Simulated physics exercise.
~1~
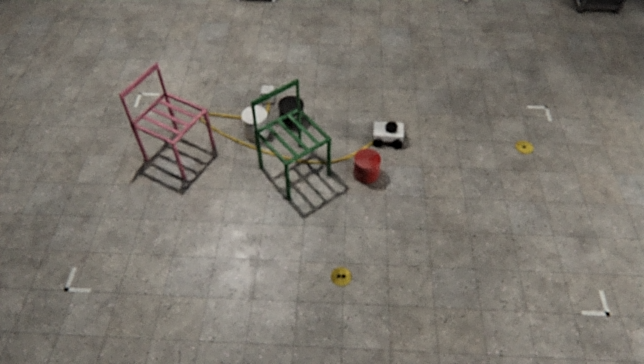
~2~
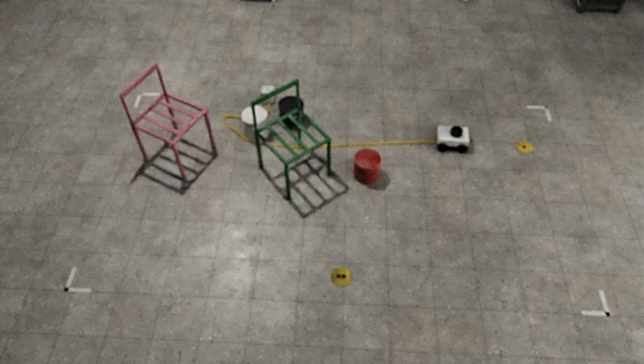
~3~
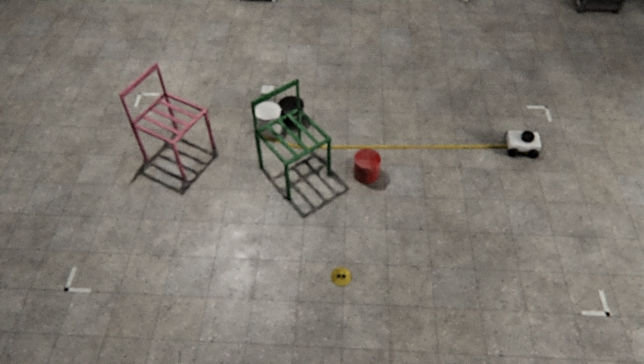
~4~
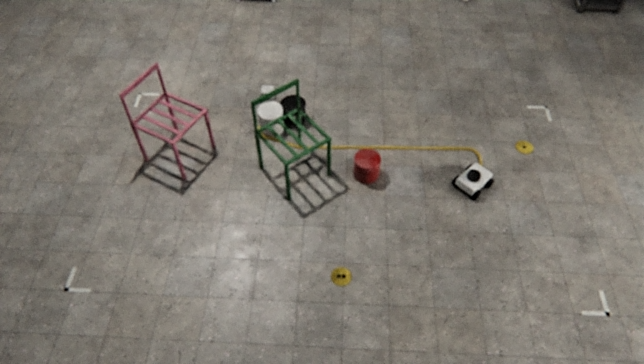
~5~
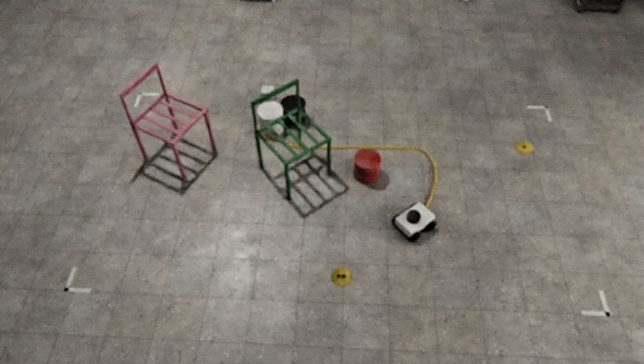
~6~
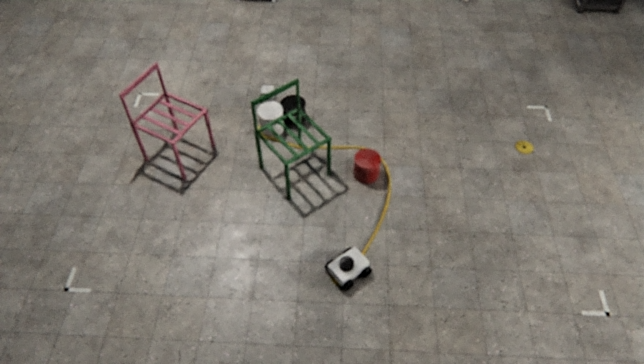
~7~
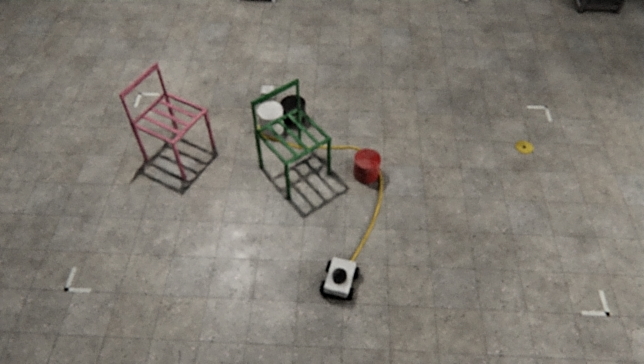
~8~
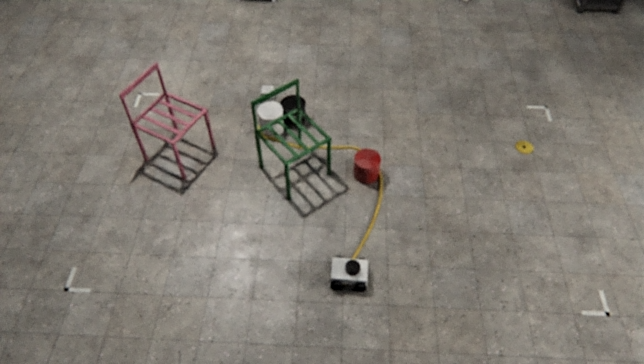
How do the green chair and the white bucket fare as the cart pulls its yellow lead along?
The green chair stays where it stands, while the white bucket is shifted a little to the right, out of its starting place.
A small white cart with black wheels trails a yellow lead across a grey tiled floor, seen from high above. A pink chair stands at left, with a green chair, a white bucket and a black bin to its right, and a red tub beyond them. The cart drives right to a yellow mark, drawing the lead straight, and the white bucket shifts slightly right. It then turns and travels down and left to the lower yellow mark. There it swivels and ends over the mark, the lead curving around the red tub, the chairs unmoved.
